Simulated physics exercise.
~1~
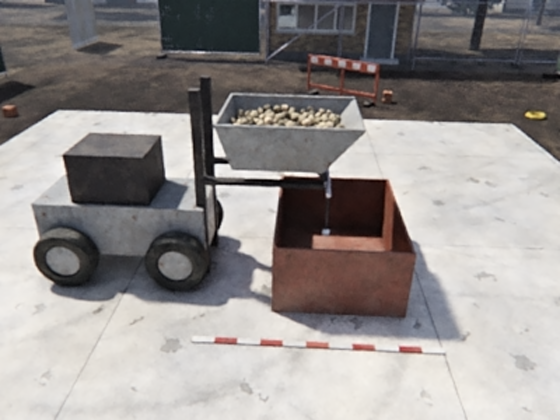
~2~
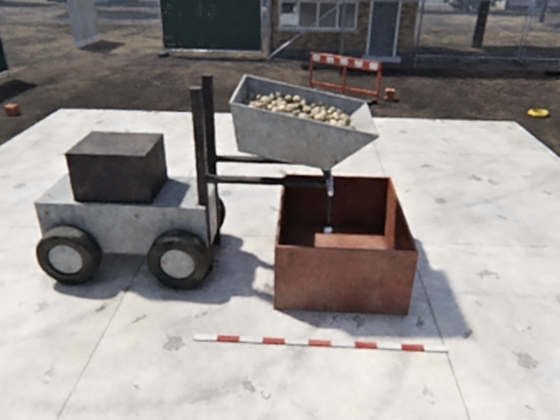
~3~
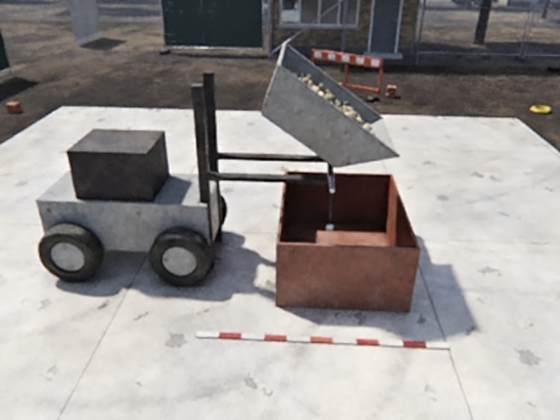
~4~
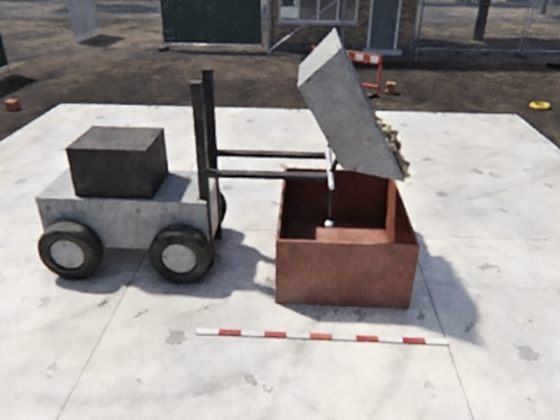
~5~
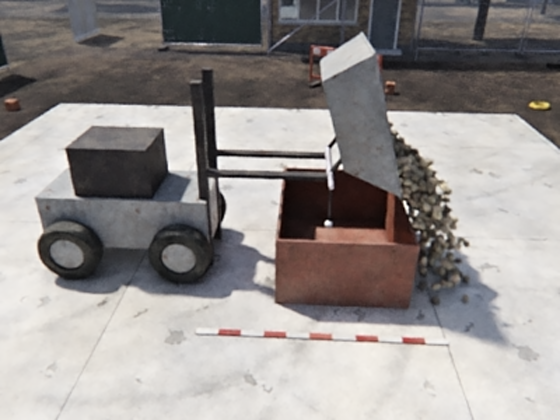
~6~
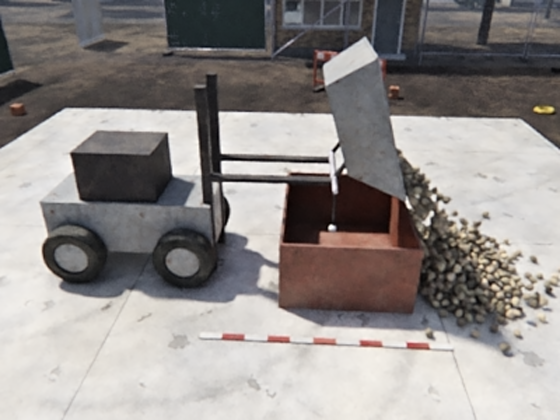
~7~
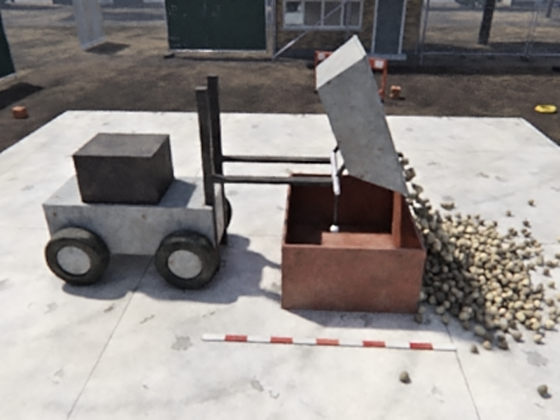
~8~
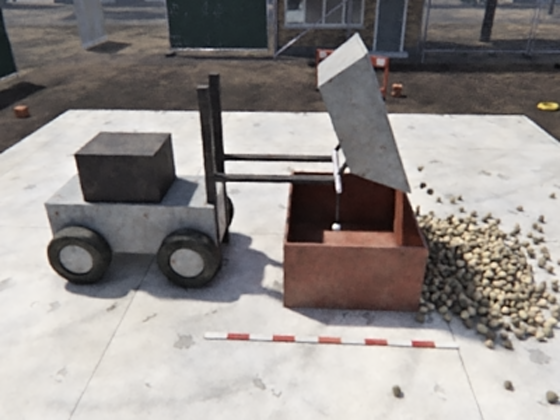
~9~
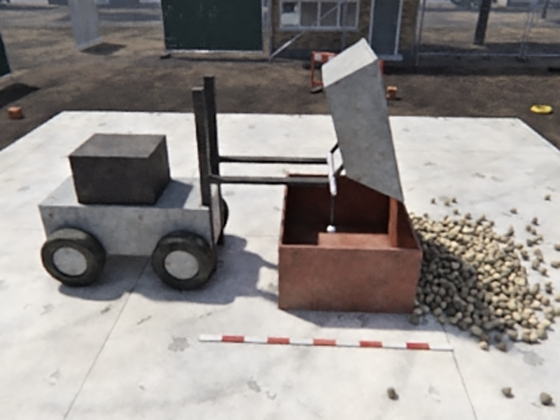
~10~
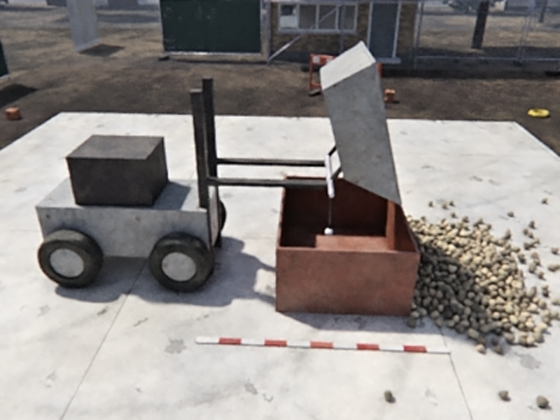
The clip shows a small fork truck tipping a grey steel skip of stones above a rust-red bin; the stones pour over the bin's right side, and after the skip jerks slightly, they lie heaped on the pale ground beside the bin, the skip still tilted.
